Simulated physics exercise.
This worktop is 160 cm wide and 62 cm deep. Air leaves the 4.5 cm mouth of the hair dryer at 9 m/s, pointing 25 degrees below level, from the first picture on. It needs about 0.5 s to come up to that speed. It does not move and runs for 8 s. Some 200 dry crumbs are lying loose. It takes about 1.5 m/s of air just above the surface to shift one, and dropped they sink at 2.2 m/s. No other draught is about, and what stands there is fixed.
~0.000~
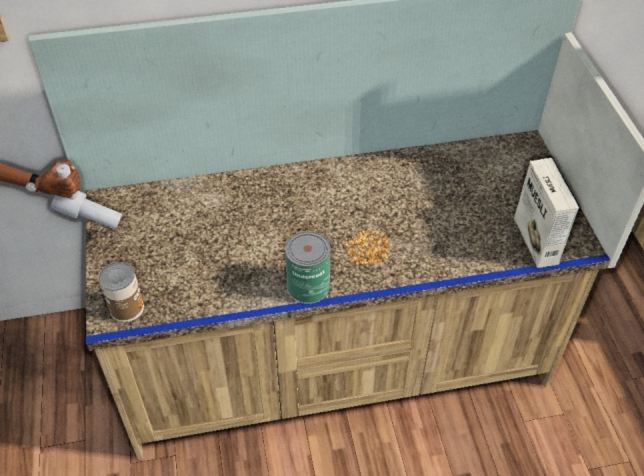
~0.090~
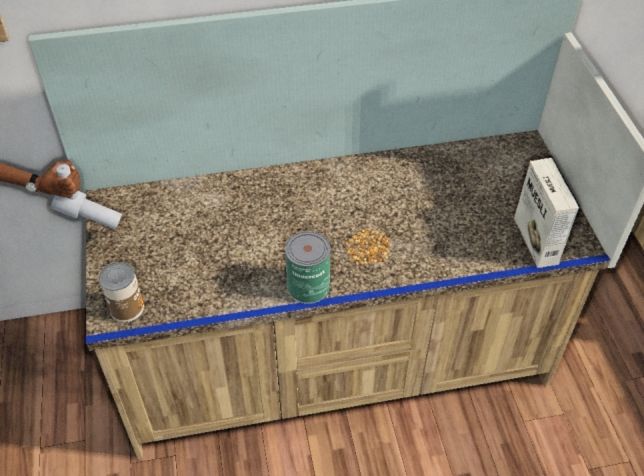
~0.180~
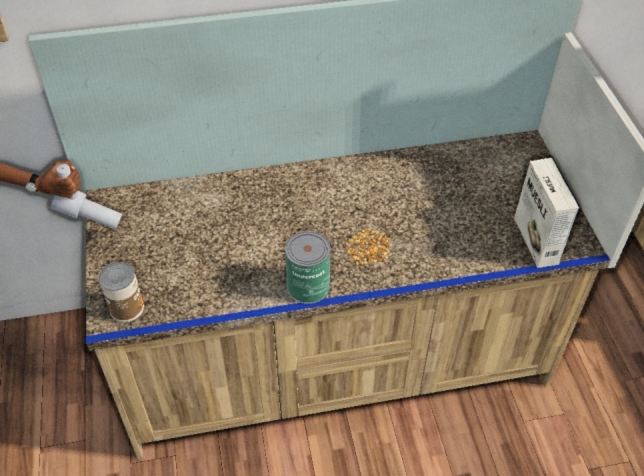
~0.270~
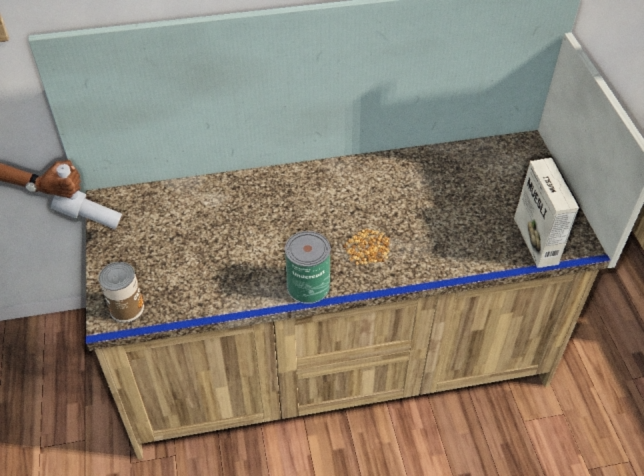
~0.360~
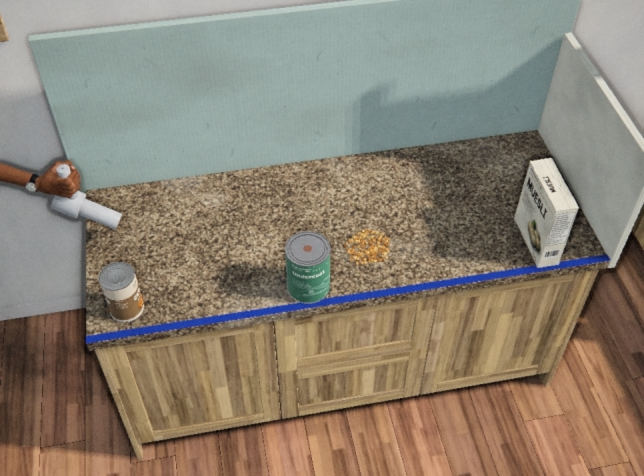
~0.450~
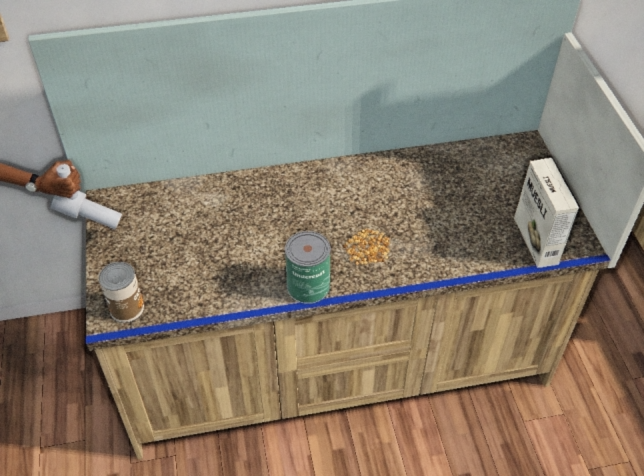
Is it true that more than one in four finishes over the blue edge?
As for a quarter going over the blue edge: Yes.
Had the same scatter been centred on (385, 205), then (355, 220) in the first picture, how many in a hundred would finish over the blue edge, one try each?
In turn about 0 %, 0 %.
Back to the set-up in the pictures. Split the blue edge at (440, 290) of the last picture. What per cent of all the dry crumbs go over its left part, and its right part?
About 0 % left and 60 % right.
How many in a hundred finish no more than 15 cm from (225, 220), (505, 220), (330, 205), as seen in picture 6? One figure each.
In turn about 0 %, 40 %, 0 %.
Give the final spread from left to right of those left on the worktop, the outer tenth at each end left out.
Roughly 10 cm.
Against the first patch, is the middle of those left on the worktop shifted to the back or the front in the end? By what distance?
To the front, by about 10 cm.
After 1.6 s, 40 % are over the blue edge; the middle of those still in play is near (525, 255); 60 % have settled or left.
After 2.6 s, 50 % are over the blue edge; the middle of those still in play is near (524, 247); 74 % have settled or left.
After 4.4 s, 54 % are over the blue edge; the middle of those still in play is near (524, 246); 79 % have settled or left.
After 8.0 s, at the end, 56 % are over the blue edge; the middle of those still in play is near (524, 244).
